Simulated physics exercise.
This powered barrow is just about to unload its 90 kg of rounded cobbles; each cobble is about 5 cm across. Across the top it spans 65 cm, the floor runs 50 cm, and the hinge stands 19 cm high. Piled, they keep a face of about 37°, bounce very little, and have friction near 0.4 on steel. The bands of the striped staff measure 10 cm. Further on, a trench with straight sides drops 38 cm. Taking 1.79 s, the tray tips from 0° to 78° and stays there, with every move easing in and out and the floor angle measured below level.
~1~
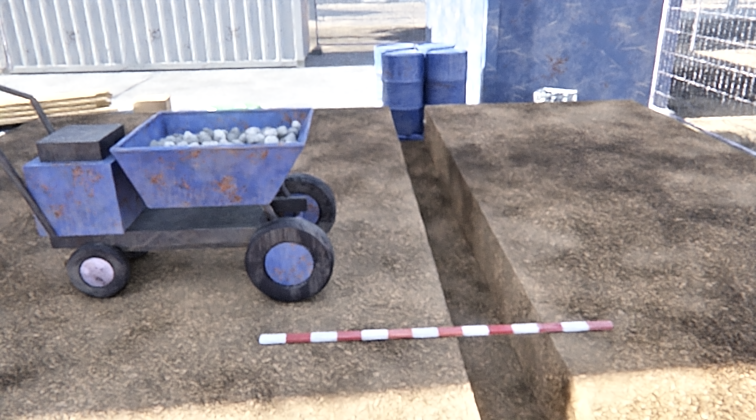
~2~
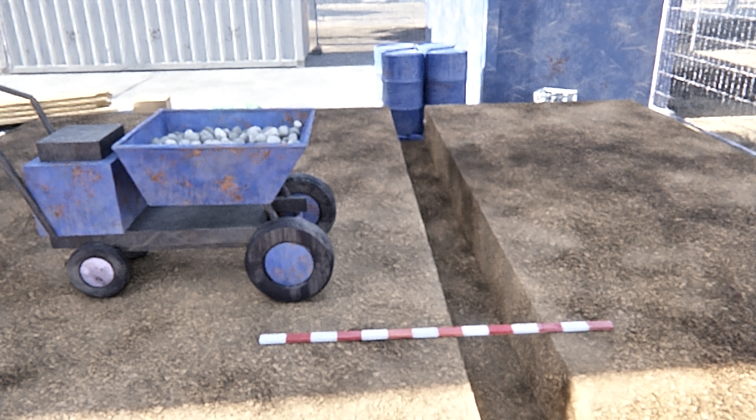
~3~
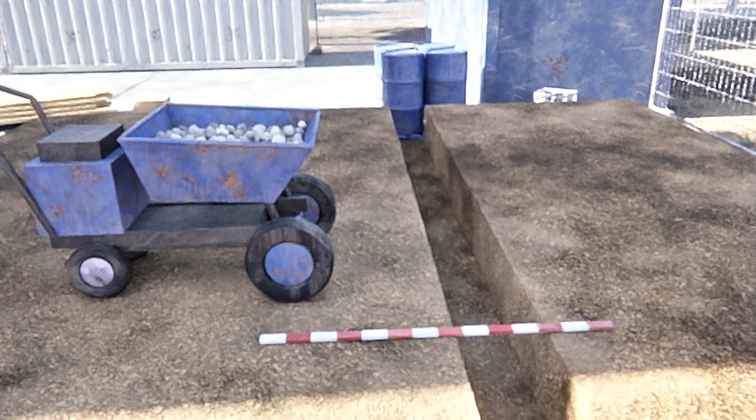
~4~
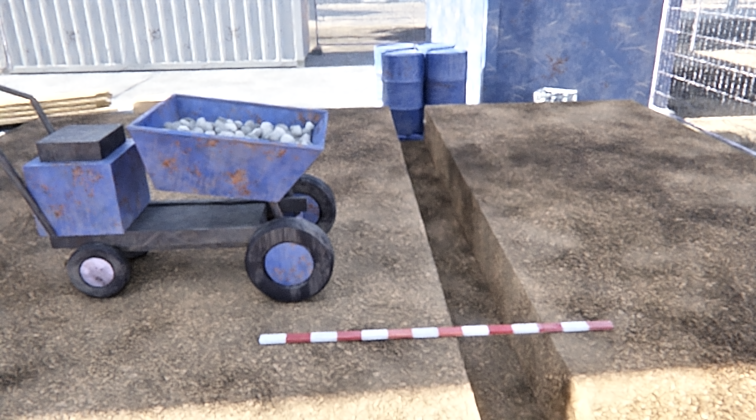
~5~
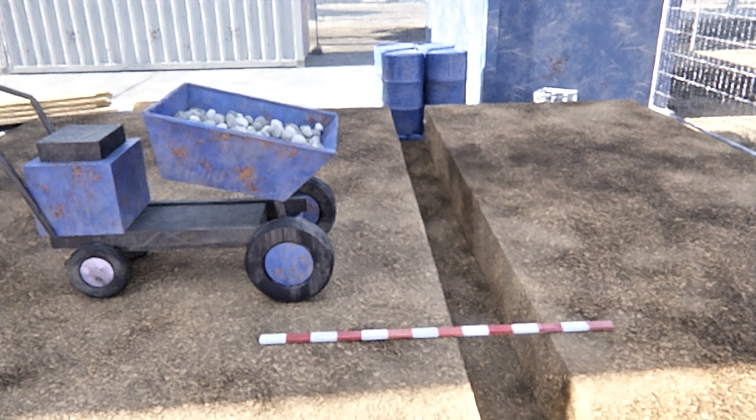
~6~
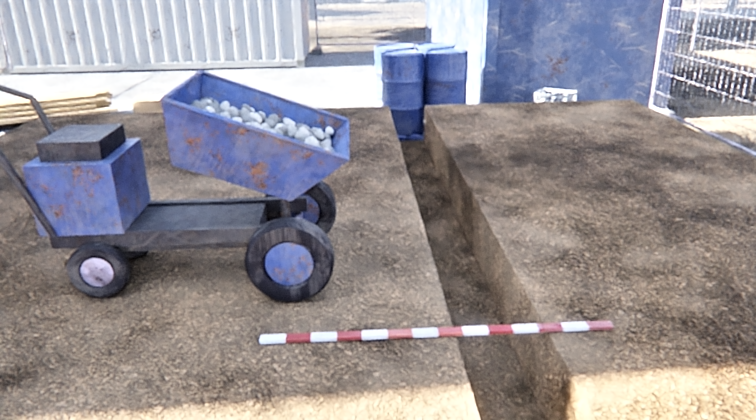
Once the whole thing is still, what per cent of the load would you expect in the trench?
I would expect about 95 per cent.
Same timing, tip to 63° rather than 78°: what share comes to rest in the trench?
Close to 45 per cent then.
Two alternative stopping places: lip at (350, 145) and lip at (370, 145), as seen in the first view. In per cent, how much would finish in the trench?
The first gives about 95 percent and the second about 80 percent.
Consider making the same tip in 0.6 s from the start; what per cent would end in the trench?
Roughly 95 per cent.
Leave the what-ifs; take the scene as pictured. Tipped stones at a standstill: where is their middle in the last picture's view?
I'd point to around (471, 315).
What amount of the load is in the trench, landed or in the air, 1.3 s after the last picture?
Roughly 45% by that time.
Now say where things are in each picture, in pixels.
In the first picture, the tray is at 0°, its lip at (303, 145); the top of the load is at (238, 136).
In the second picture, the tray is at 1°, its lip at (306, 145); the top of the load is at (234, 135).
In the third picture, the tray is at 4°, its lip at (312, 147); the top of the load is at (206, 133).
In the fourth picture, the tray is at 8°, its lip at (322, 149); the top of the load is at (209, 127).
In the fifth picture, the tray is at 14°, its lip at (335, 153); the top of the load is at (204, 119).
In the sixth picture, the tray is at 20°, its lip at (348, 159); the top of the load is at (207, 110).
Then, 0.7 s after the last picture the floor is at 66°, 99 % in the tray, 1 % short of the trench; the foremost stones are at (414, 204).
Then, 1.3 s after the last picture the floor is at 78°, 43 % in the tray, 11 % short of the trench, 46 % in the trench; the foremost stones are at (511, 321).
Then, 1.6 s after the last picture the floor is at 78°, 14 % in the tray, 9 % short of the trench, 77 % in the trench; the foremost stones are at (513, 306).
Then, 3.6 s after the last picture the floor is at 78°, 0 % in the tray, 5 % short of the trench, 95 % in the trench; the foremost stones are at (515, 305).
